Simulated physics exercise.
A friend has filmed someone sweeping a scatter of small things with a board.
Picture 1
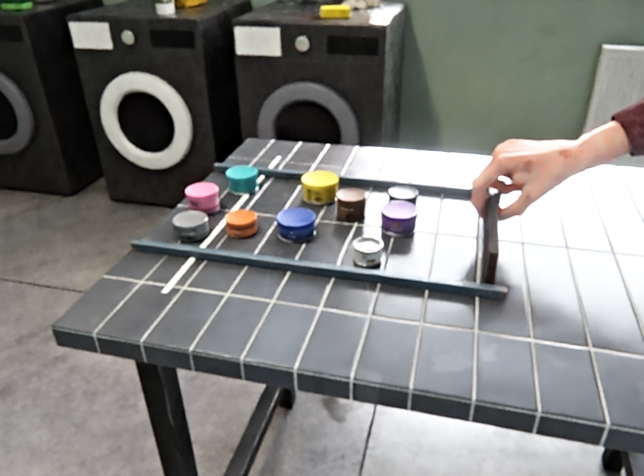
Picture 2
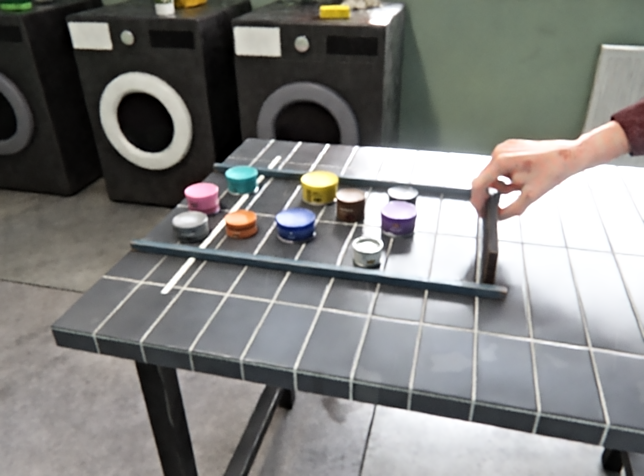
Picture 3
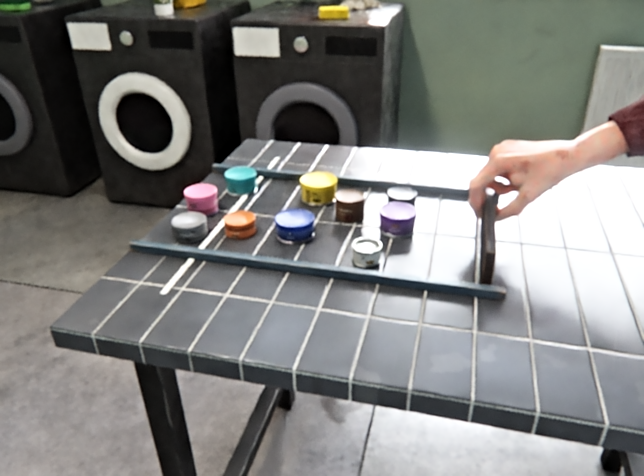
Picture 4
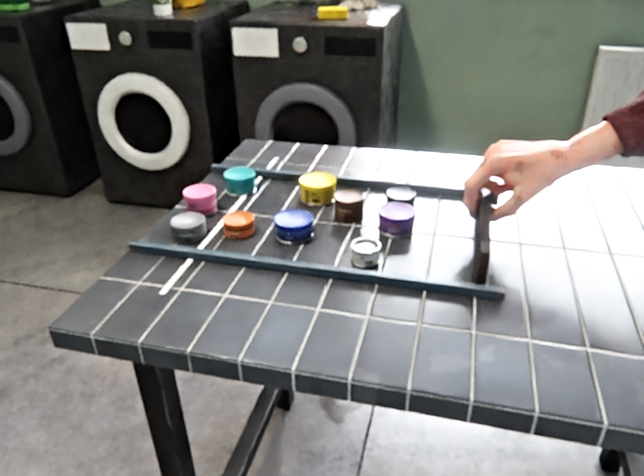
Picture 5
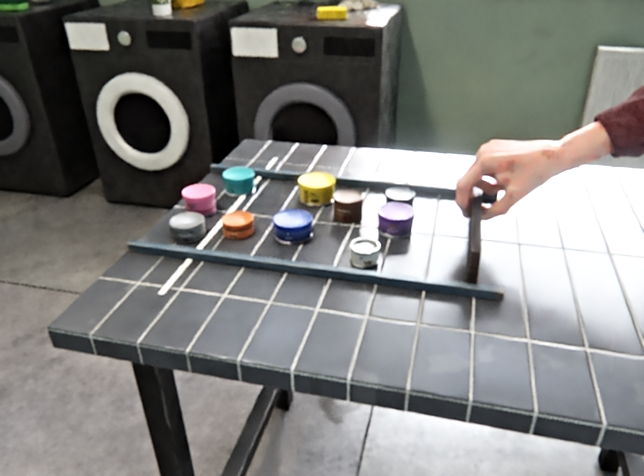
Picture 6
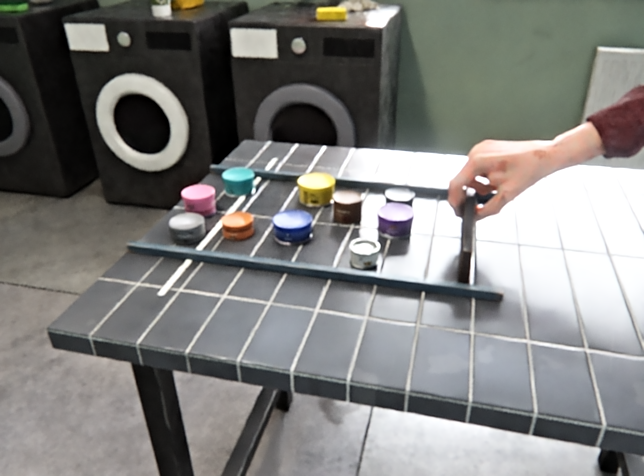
A hand reaching in from the right, its sleeve dark red, holds a dark upright board at a grey tiled table, seen from slightly above, with black front-loading machines behind. Between two dark rails sit small round pots, pink, turquoise, grey and orange on the left, yellow, blue, brown, purple and white towards the right. The hand slides the board slightly left, while the pots stay put and the view barely shifts.
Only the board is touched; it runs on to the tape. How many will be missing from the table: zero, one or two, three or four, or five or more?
The number that fall off is one or two.
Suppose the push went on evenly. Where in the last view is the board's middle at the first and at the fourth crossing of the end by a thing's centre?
About (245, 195), then (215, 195).
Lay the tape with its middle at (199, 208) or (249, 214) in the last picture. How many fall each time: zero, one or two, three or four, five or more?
In that order: At least five; none.
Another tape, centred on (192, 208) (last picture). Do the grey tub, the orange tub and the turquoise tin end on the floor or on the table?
The grey tub falls, the orange tub goes over, the turquoise tin drops off.
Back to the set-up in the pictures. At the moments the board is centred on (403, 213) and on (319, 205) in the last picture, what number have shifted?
At the one place 2, at the other 6.
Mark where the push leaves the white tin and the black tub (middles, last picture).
The white tin at (189, 238), the black tub at (239, 181).
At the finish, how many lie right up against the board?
4 of them.
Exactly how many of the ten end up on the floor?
It comes to 1.
Soon after, none off yet; pink pot at rest near (199, 202); grey tub at rest near (188, 228); turquoise tin at rest near (239, 183).
After that, none off yet; pink pot at rest near (199, 202); grey tub displaced a little near (174, 229); turquoise tin displaced about its own width near (211, 180).
In the end, the number that fall off is one or two; gone, turquoise tin.
